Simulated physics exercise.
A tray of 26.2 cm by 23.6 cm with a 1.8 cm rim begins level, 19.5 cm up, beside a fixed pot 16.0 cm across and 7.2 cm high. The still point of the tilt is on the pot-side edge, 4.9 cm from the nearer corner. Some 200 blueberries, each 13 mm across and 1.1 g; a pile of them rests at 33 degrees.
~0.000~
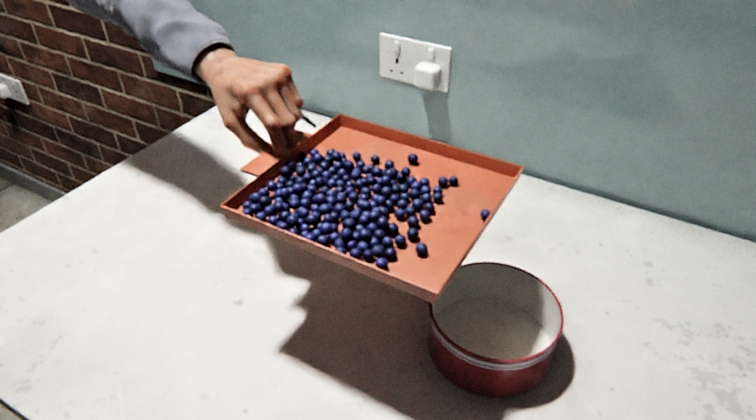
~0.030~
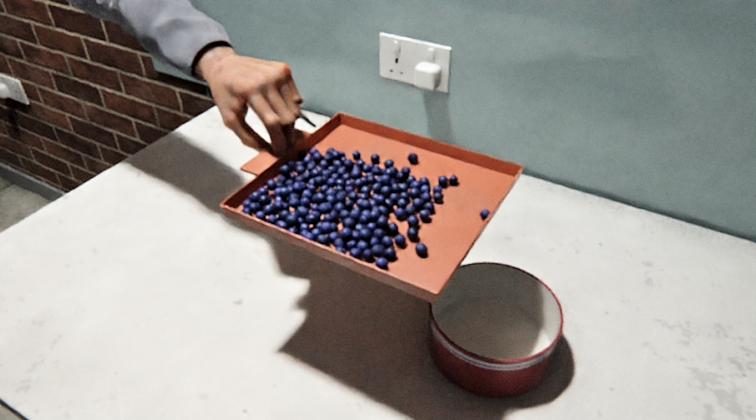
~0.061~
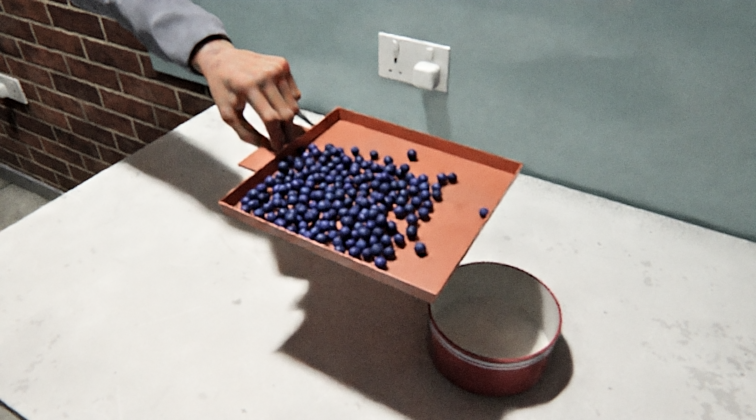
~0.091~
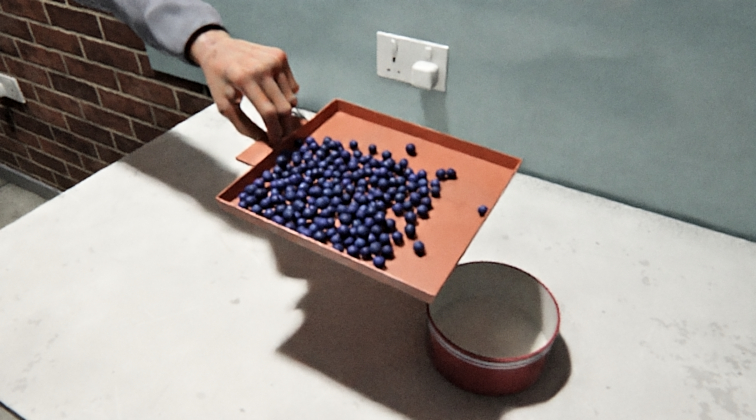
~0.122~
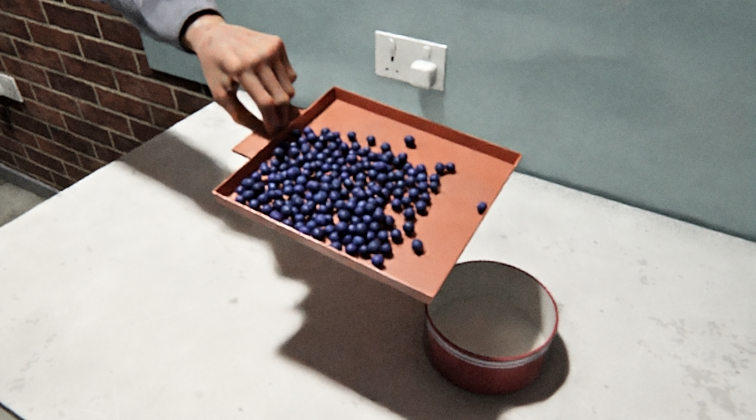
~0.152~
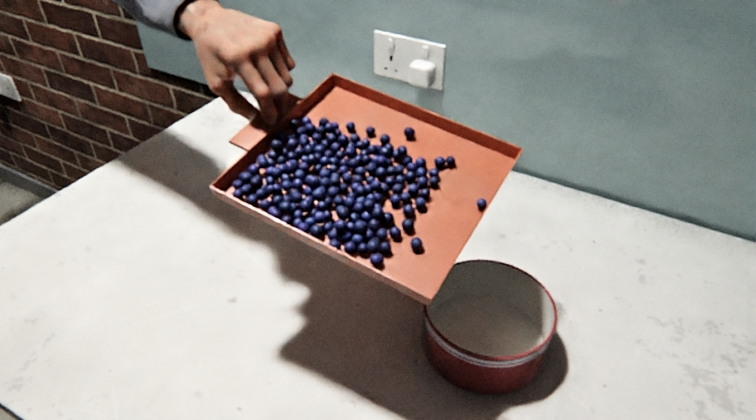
A hand held an orange tray of blueberries above a white table, beside a round red pot, then gradually raised its back edge, tilting it slightly while the berries barely shifted.
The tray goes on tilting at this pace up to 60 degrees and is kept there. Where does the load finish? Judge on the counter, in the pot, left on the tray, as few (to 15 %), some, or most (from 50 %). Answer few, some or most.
On the counter: Some; in the pot: Few; left on the tray: Most.
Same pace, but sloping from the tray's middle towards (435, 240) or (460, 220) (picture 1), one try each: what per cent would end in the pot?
About 5 and 25 per cent.
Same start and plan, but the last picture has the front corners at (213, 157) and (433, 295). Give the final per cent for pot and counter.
Pot 0, counter 60.
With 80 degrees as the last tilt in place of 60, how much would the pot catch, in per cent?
It would be near 0 per cent.
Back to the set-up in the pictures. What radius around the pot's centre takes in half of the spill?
Roughly 22 cm.
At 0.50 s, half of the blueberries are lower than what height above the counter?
About 28 cm.
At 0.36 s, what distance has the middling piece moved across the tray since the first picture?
Some 1 cm.
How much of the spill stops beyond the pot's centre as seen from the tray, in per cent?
Roughly 60 per cent.
Then, at 0.36 s, tilt 37 degrees; the tray holds 100 %, the pot 0 %.
Then, at 0.50 s, tilt 54 degrees; the tray holds 100 %, the pot 0 %.
Then, at 0.76 s, tilt 60 degrees; the tray holds 75 %, the pot 0 %.
At rest (2.0 s), counter 30 %, pot 0 %, tray 70 %.
